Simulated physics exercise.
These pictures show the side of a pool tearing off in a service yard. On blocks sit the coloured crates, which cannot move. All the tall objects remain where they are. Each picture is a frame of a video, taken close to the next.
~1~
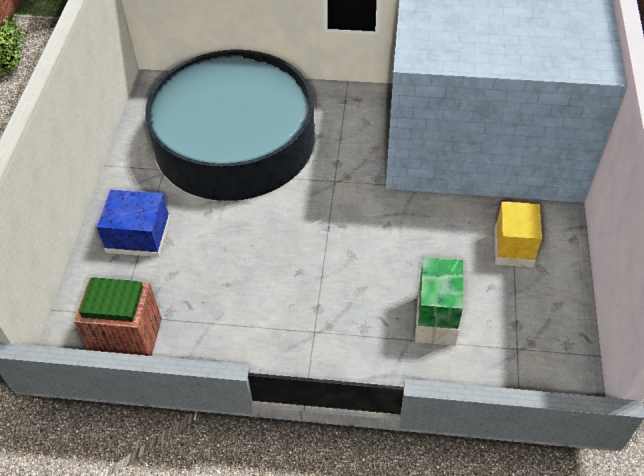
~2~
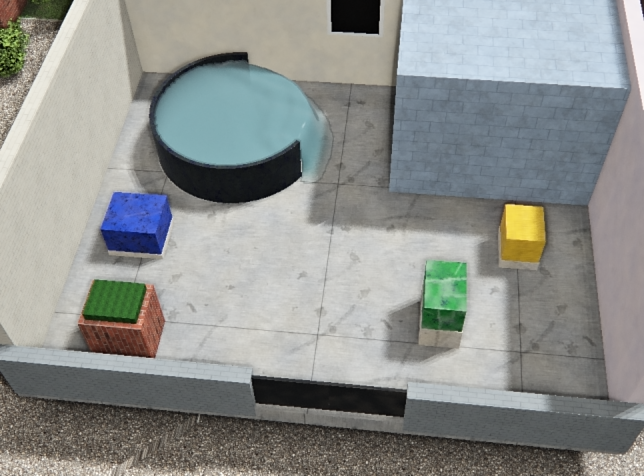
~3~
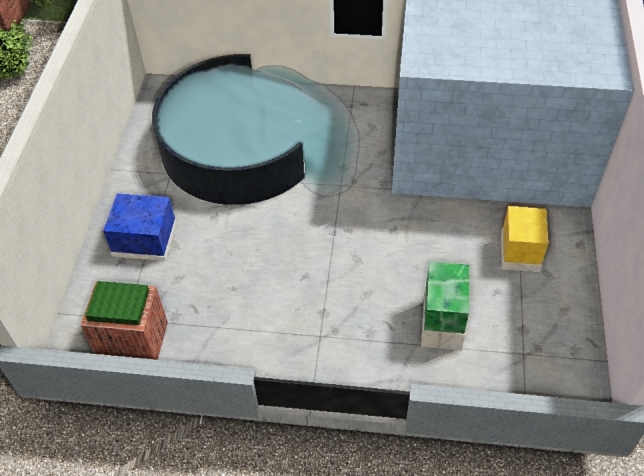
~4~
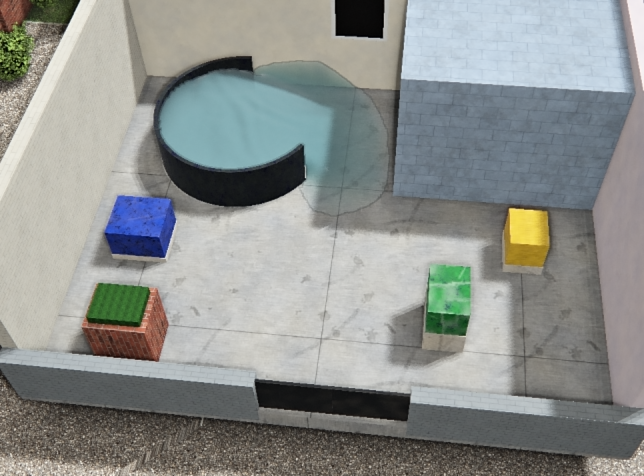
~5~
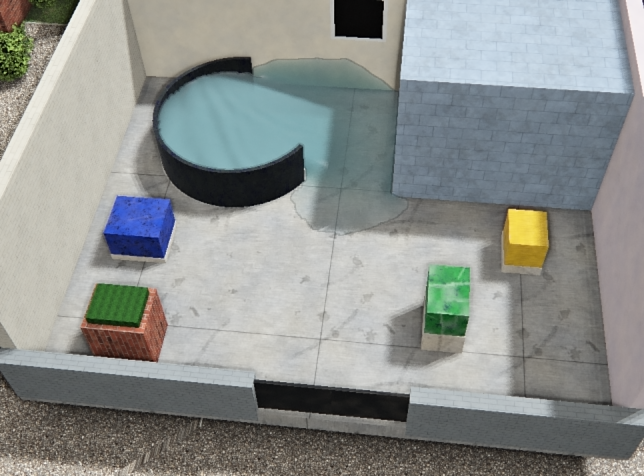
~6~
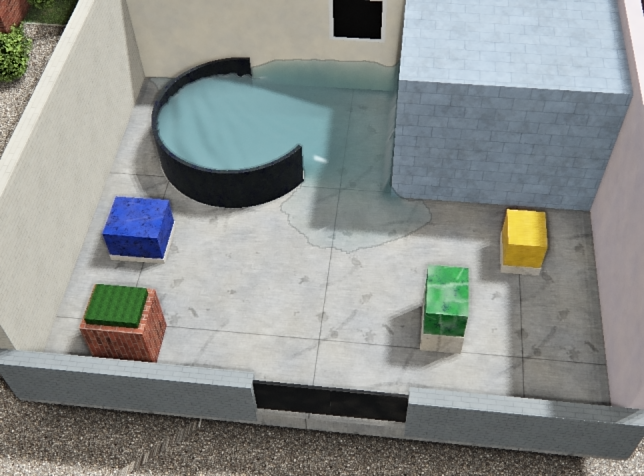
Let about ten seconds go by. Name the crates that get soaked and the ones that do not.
The green crate does not get soaked; the blue crate gets soaked; the yellow crate does not get soaked.
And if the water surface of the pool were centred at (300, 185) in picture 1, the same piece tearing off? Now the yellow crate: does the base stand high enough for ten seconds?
The yellow crate is flooded.
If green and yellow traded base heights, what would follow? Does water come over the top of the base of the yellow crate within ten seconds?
Note: Yellow crate is left dry.
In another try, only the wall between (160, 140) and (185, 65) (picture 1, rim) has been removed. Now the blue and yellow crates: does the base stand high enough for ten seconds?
Note: Blue one is overtopped; yellow one is left dry.
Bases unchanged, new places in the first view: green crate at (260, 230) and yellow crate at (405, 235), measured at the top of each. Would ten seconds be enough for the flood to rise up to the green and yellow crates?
Result: Green one avoids the flood; yellow one is overtopped.
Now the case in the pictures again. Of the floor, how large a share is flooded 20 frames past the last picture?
I make it 80 per cent.
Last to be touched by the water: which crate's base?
That one's the blue crate.
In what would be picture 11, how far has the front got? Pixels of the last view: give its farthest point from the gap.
Close to (504, 283), I think.
A moment on, water covers 25 % of the floor; the green crate water round its plinth, the blue crate not reached, the yellow crate water round its plinth.
Next, water covers 40 % of the floor; the green crate water round its plinth, the blue crate not reached, the yellow crate water round its plinth.
Then, water covers 80 % of the floor; the green crate water round its plinth, the blue crate water round its plinth, the yellow crate water round its plinth.
Later, water covers 95 % of the floor; the green crate water round its plinth, the blue crate water round its plinth, the yellow crate water round its plinth.
In the end, water covers 100 % of the floor; the green crate stayed above the water, the blue crate was topped, the yellow crate stayed above the water.
